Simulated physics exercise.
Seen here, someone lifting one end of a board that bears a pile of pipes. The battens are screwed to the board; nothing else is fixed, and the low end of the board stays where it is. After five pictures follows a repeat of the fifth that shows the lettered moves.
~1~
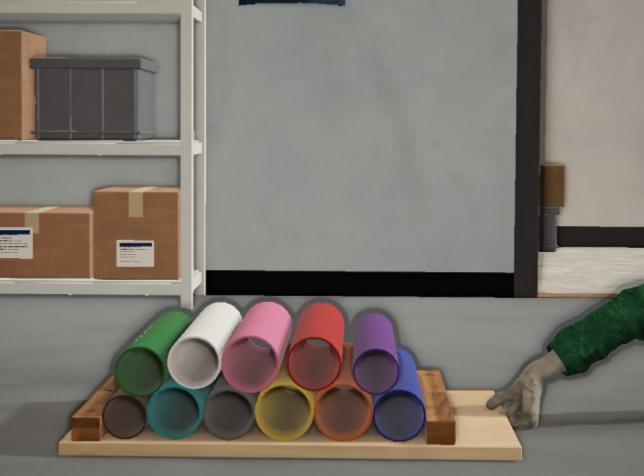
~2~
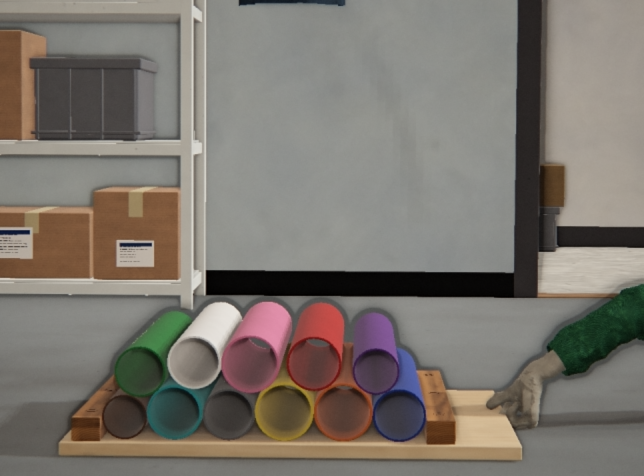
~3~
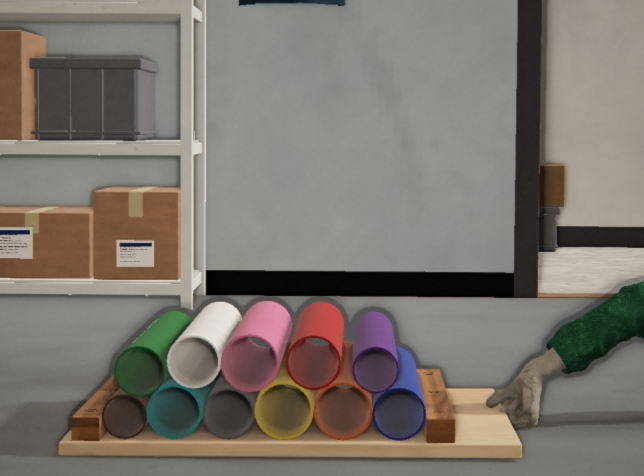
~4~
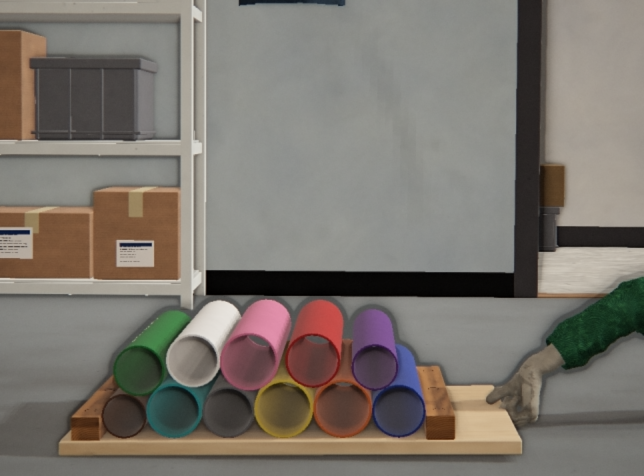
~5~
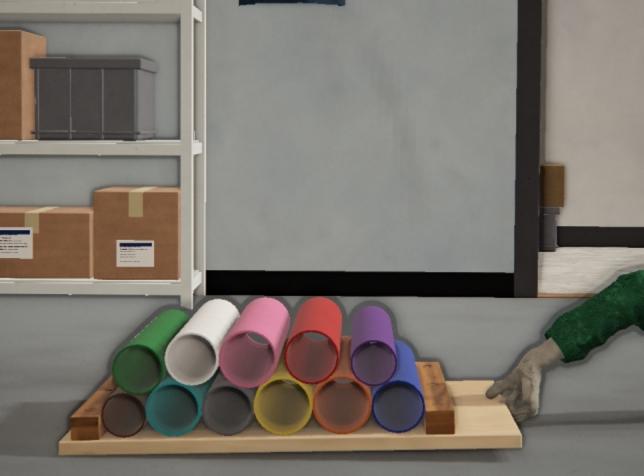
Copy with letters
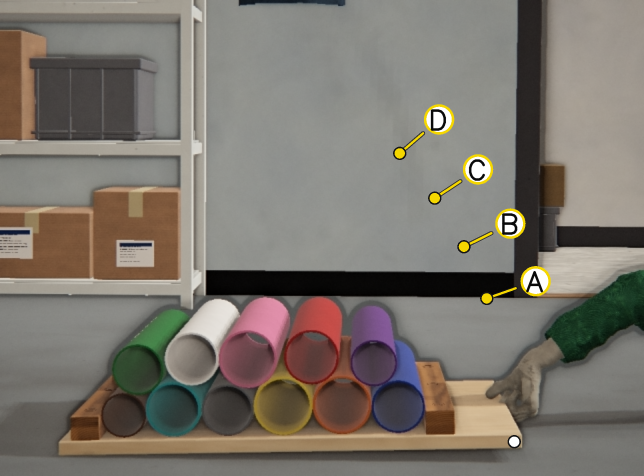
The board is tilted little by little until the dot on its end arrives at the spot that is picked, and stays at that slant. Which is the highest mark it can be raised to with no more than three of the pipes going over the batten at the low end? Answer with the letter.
B is the limit.
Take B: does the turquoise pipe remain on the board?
The turquoise pipe: Yes.
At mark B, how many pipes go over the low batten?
With B, three.
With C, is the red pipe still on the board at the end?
The red pipe: No.
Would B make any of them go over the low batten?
At B: Yes.
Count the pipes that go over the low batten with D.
With D, five.
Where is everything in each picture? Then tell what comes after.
In the first frame, blue pipe (399, 416); purple pipe (376, 371); pink pipe (251, 364).
In the second frame, pink pipe (250, 364); white pipe (194, 362).
In the third frame, board (296, 408); orange pipe (343, 411); blue pipe (399, 414); grey pipe (229, 413).
In the fourth frame, board (296, 406); turquoise pipe (174, 411).
In the fifth frame, board (296, 404); turquoise pipe (173, 409).
On the copy, A at (487, 298); B at (464, 247); C at (435, 198); D at (400, 153); the white dot at (514, 442).
On B. First, board at 16°.
Then, board at 27°.
Finally, board at 27°, three over the low batten (pink, white, green).
By contrast, A two over the low batten (white, green); C four over the low batten (pink, white, green, red); D five over the low batten.
